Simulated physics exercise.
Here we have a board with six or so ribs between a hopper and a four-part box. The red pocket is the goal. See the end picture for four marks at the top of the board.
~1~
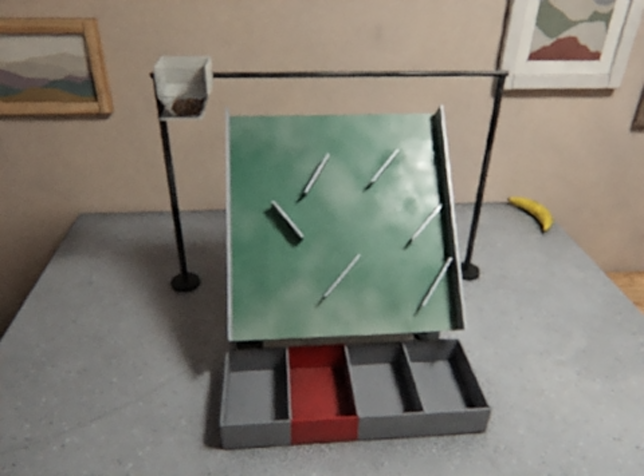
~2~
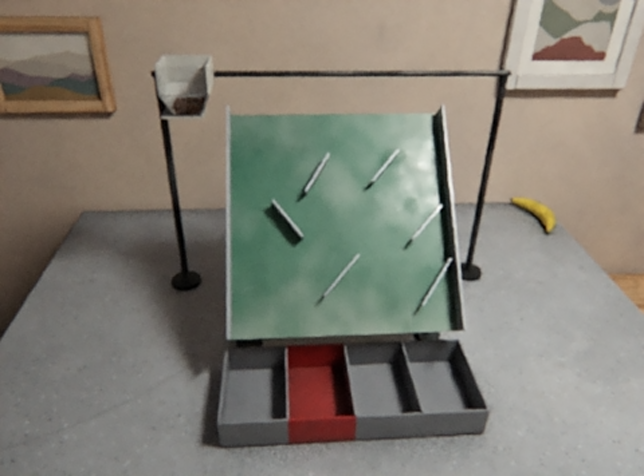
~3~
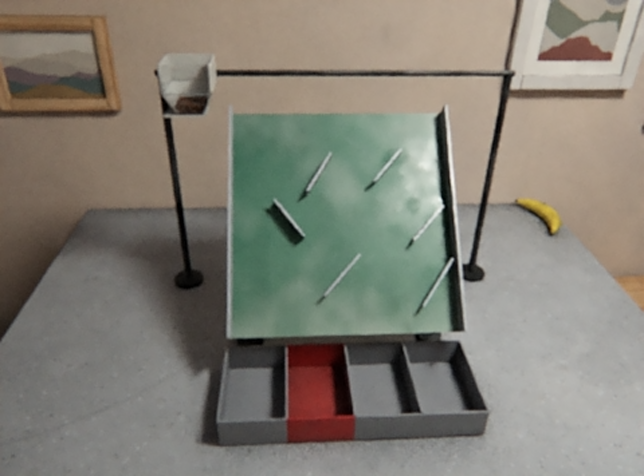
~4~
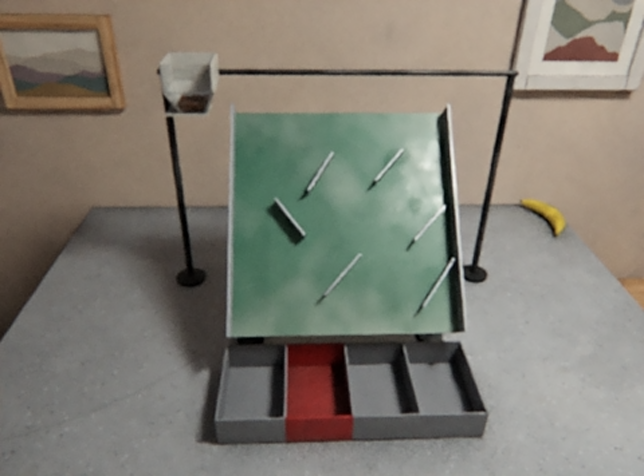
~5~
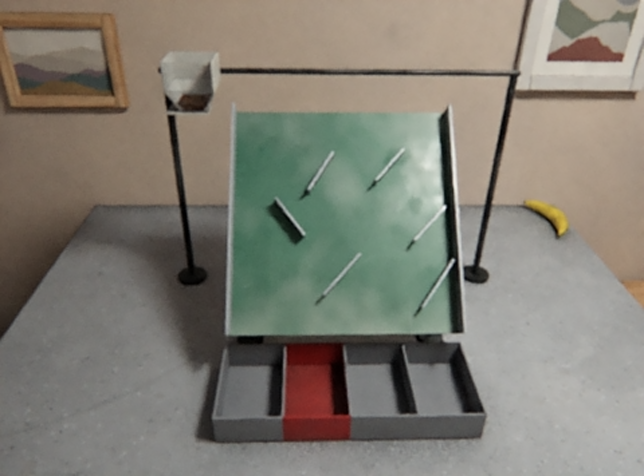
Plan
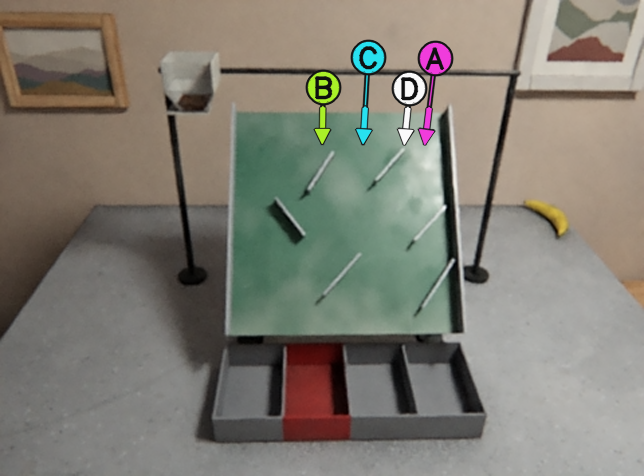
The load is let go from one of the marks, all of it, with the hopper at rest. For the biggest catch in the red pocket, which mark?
It is B.
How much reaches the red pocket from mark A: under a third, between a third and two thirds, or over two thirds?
Under a third.
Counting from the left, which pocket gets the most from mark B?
The second from the left.
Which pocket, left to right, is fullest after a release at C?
The first.
On the marked copy, mark A meets the board at (425, 139); mark B meets the board at (322, 138); mark C meets the board at (363, 138); mark D meets the board at (404, 138).
With A, roughly a quarter in the red pocket, the larger part in other pockets, just a few outside the box.
With B, roughly half in the red pocket, roughly half in other pockets.
With C, roughly a quarter in the red pocket, the larger part in other pockets, just a few outside the box.
With D, roughly a quarter in the red pocket, roughly two thirds in other pockets, about a tenth outside the box.
